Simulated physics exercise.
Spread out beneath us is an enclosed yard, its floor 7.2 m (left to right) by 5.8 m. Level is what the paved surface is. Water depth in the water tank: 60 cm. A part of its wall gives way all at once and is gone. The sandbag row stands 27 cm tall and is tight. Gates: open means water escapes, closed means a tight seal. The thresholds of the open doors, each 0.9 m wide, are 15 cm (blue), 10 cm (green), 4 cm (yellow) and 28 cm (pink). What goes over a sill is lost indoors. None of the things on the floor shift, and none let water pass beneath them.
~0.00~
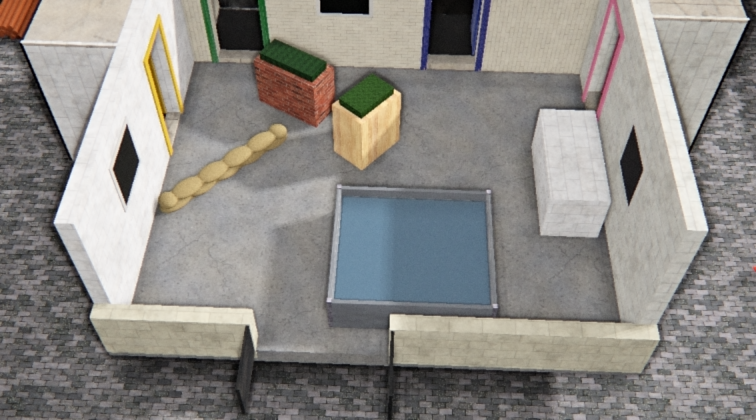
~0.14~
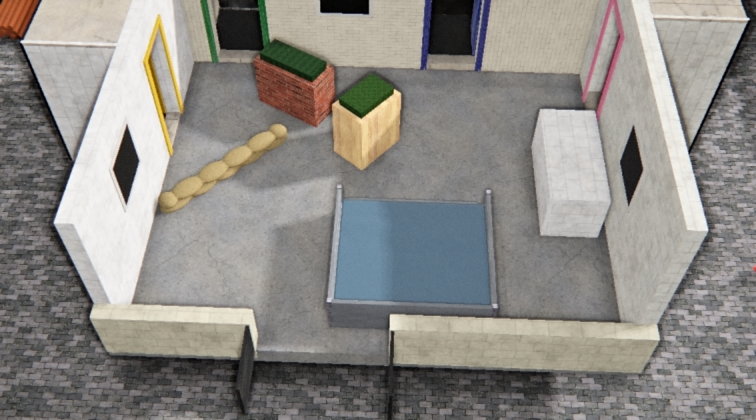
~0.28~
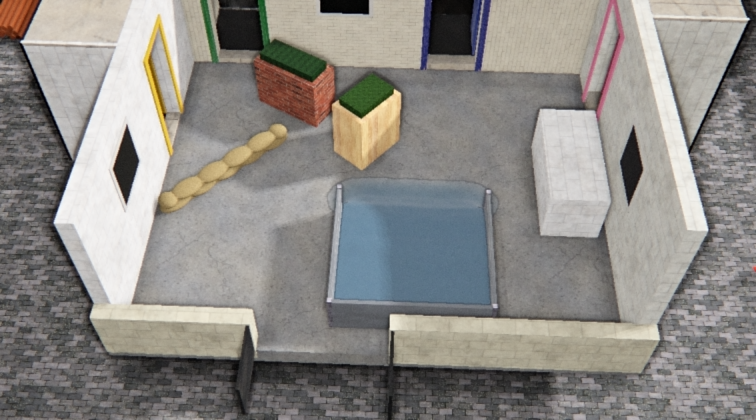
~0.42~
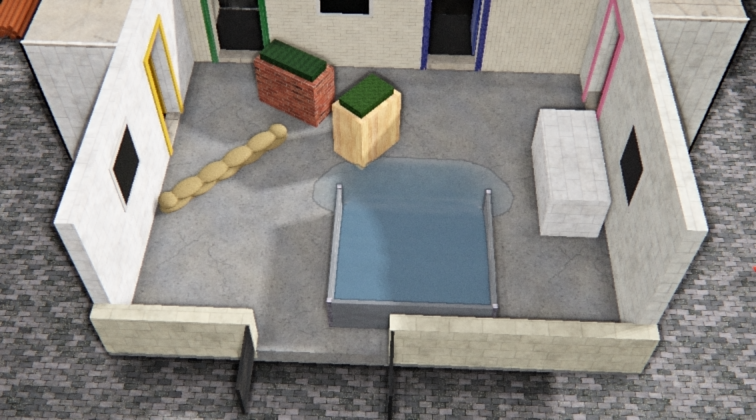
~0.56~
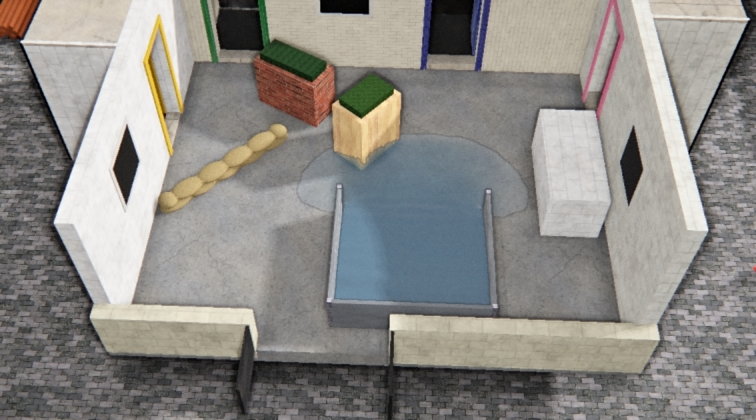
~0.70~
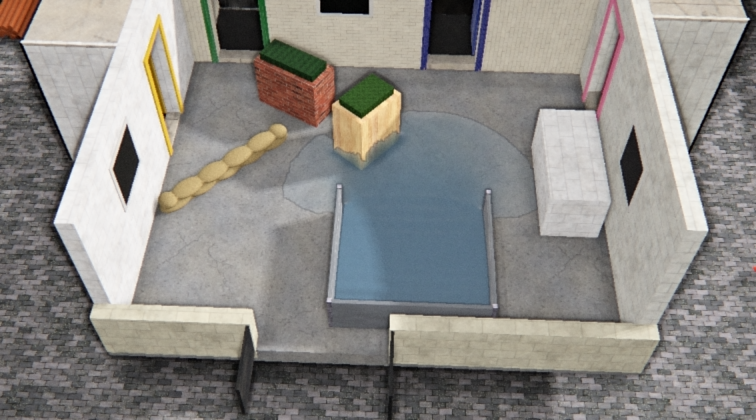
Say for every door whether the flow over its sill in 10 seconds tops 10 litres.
Result: Blue door - tops it; green door - falls short; yellow door - tops it; pink door - falls short.
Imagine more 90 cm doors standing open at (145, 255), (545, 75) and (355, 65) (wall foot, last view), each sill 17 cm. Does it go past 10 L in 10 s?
Check each in turn: The first fails, the second succeeds, the third fails.
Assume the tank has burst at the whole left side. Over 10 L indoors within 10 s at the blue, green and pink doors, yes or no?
Then blue does not exceed it, green does not exceed it, pink does not exceed it.
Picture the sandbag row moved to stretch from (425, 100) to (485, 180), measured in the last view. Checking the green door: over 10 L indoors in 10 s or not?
Then, at green, the limit is surpassed.
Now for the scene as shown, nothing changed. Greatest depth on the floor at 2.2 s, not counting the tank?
About 36 cm.
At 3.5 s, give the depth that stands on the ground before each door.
In centimetres, the blue door has 20, the green door 3, the yellow door 7 and the pink door 22.
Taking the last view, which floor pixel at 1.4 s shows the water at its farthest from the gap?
I'd put it near pixel (511, 72) of the last picture.
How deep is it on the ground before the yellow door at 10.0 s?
It comes to near 8.5 cm.
After 1.4 s water covers 30 % of the floor and is deepest (39 cm) near (370, 169); blue door 28 cm at the sill, 7 L in, green door not reached, yellow door not reached, pink door not reached.
After 2.2 s water covers 45 % of the floor and is deepest (36 cm) near (578, 75); blue door 31 cm at the sill, 83 L in, green door not reached, yellow door not reached, pink door not reached.
After 3.5 s water covers 65 % of the floor and is deepest (42 cm) near (579, 145); blue door 20 cm at the sill, 153 L in, green door 3 cm at the sill, 0 L in, yellow door 7 cm at the sill, 2 L in, pink door 22 cm at the sill, 0 L in.
After 6.0 s water covers 85 % of the floor and is deepest (18 cm) near (325, 100); blue door 12 cm at the sill, 168 L in, green door 6 cm at the sill, 0 L in, yellow door 6 cm at the sill, 10 L in, pink door 15 cm at the sill, 0 L in.
After 10.0 s water covers 95 % of the floor and is deepest (14 cm) near (171, 196); blue door 7 cm at the sill, 168 L in, green door 7 cm at the sill, 1 L in, yellow door 8 cm at the sill, 30 L in, pink door 5 cm at the sill, 1 L in.
